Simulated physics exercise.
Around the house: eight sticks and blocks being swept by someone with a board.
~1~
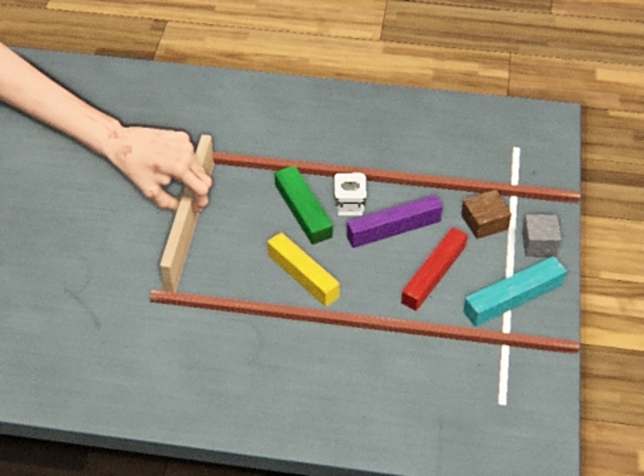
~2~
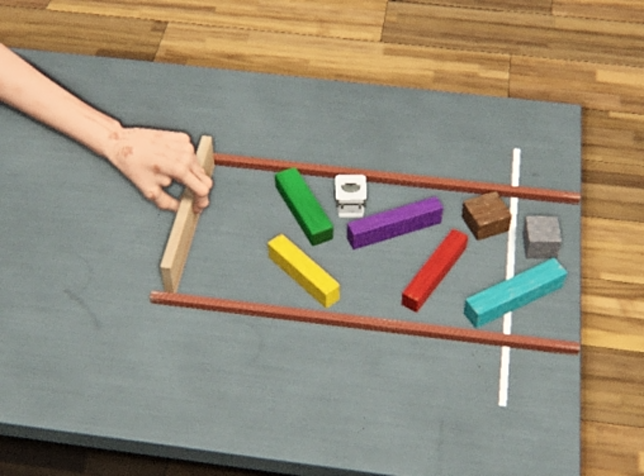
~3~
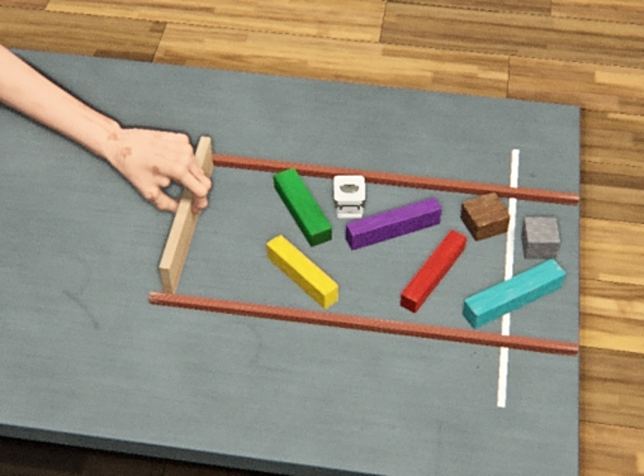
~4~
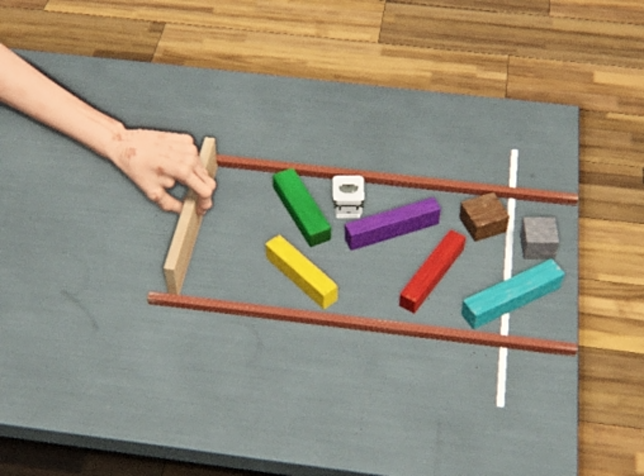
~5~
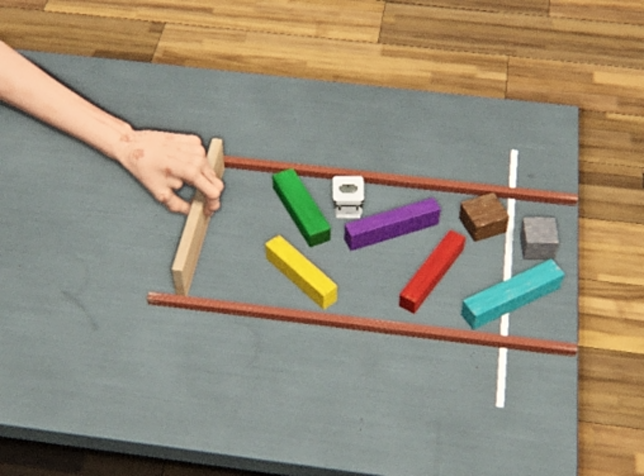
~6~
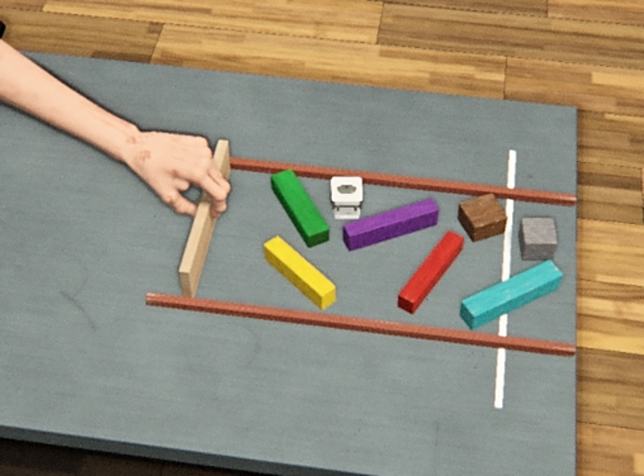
A person's hand reaches in from the left over a grey tabletop on a wooden floor, seen from above at an angle, gripping an upright pale board between two reddish rails. To its right lie green, yellow, purple, red and turquoise bars, a small white object, and brown and grey blocks near a white line. The hand slides the board slightly right, touching nothing, while the view drifts very faintly.
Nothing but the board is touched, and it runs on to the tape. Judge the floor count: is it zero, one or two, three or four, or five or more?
The floor count is one or two.
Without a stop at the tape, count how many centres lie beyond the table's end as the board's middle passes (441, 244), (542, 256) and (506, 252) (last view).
0; 6; 2.
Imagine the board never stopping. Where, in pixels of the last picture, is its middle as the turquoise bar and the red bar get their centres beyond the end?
The turquoise bar gives roughly (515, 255), the red bar roughly (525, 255).
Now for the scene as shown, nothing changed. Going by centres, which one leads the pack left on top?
That's the turquoise bar.
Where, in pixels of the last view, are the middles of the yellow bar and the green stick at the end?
In order, first (514, 299), then (521, 229).
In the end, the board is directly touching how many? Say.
The number is 2.
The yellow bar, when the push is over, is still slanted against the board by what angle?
The angle is some 0°.
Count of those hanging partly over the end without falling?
I count 3 overhanging.
A little later, none off yet; grey block at rest near (537, 239); turquoise bar at rest near (511, 295); brown block at rest near (482, 218).
Next, none off yet; grey block at rest near (537, 239); turquoise bar at rest near (511, 295); brown block moving near (491, 216).
Later still, none off yet; grey block shifted about its own width near (579, 253); turquoise bar shifted a little near (531, 297); brown block shifted well along near (555, 227).
When it is over, the number that fall off is one or two; down, brown block and grey block.
